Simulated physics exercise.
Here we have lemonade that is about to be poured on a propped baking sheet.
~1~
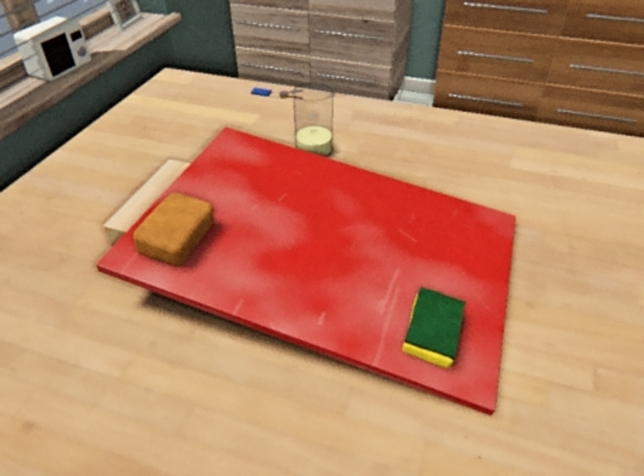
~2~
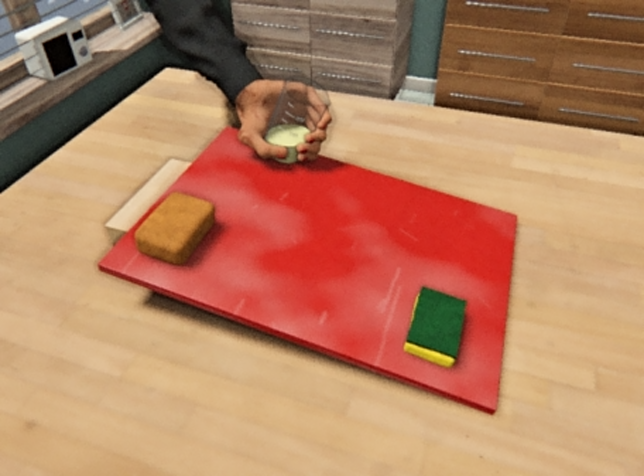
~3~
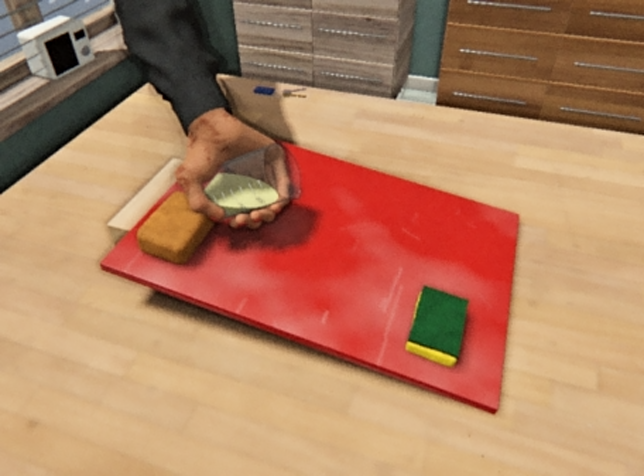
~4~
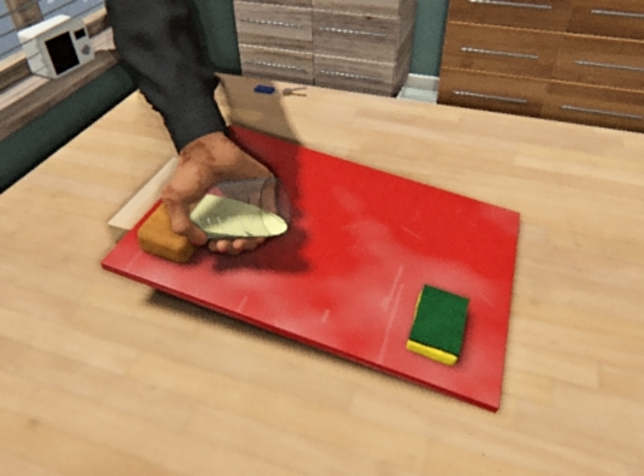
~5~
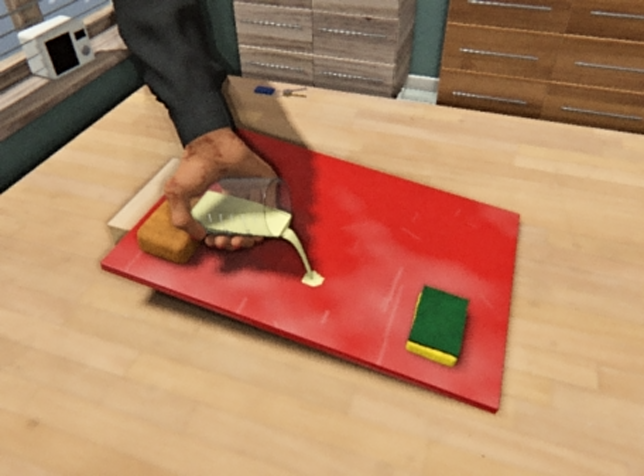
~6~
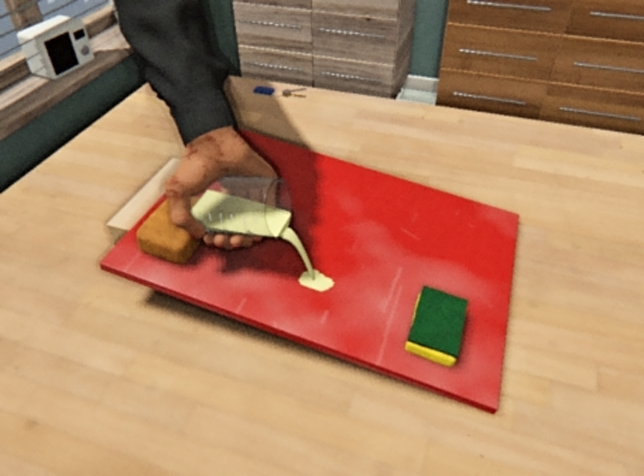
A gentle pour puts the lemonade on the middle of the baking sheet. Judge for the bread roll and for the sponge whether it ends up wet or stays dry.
On the left the bread roll - dry, on the right the sponge - wet.
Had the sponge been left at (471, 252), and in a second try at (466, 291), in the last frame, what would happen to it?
The first try leaves it free of the spill; the second leaves it sitting in the spill.
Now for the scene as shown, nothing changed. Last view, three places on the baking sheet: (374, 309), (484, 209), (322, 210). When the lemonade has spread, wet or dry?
Point 1 met by the spill; point 2 avoided; point 3 avoided.
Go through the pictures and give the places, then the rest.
In the first frame, the baking sheet slopes down to the right; beaker (313, 121) about a quarter full; bread roll (176, 228); sponge (434, 326).
In the second frame, beaker (295, 121) tipped 25° with all of its load; bread roll (178, 227).
In the third frame, beaker (248, 183) tipped 60° with all of its load; sponge (437, 325).
In the fourth frame, the baking sheet slopes down to the right; beaker (235, 210) tipped 70° with all of its load; bread roll (180, 226).
In the fifth frame, the first of it lands; beaker (235, 207) tipped 80° with all of its load; sponge (438, 325).
In the sixth frame, the first of it lands; beaker (235, 206) tipped 80° with nearly all of its load; bread roll (179, 226); sponge (437, 325).
A moment on, it runs down to the right; the bread roll is untouched; the sponge is reached.
Further on, it runs down to the right and off the end; the bread roll is untouched; the sponge is reached.
When it is over, it runs down to the right and off the end; the bread roll is untouched; the sponge is reached.
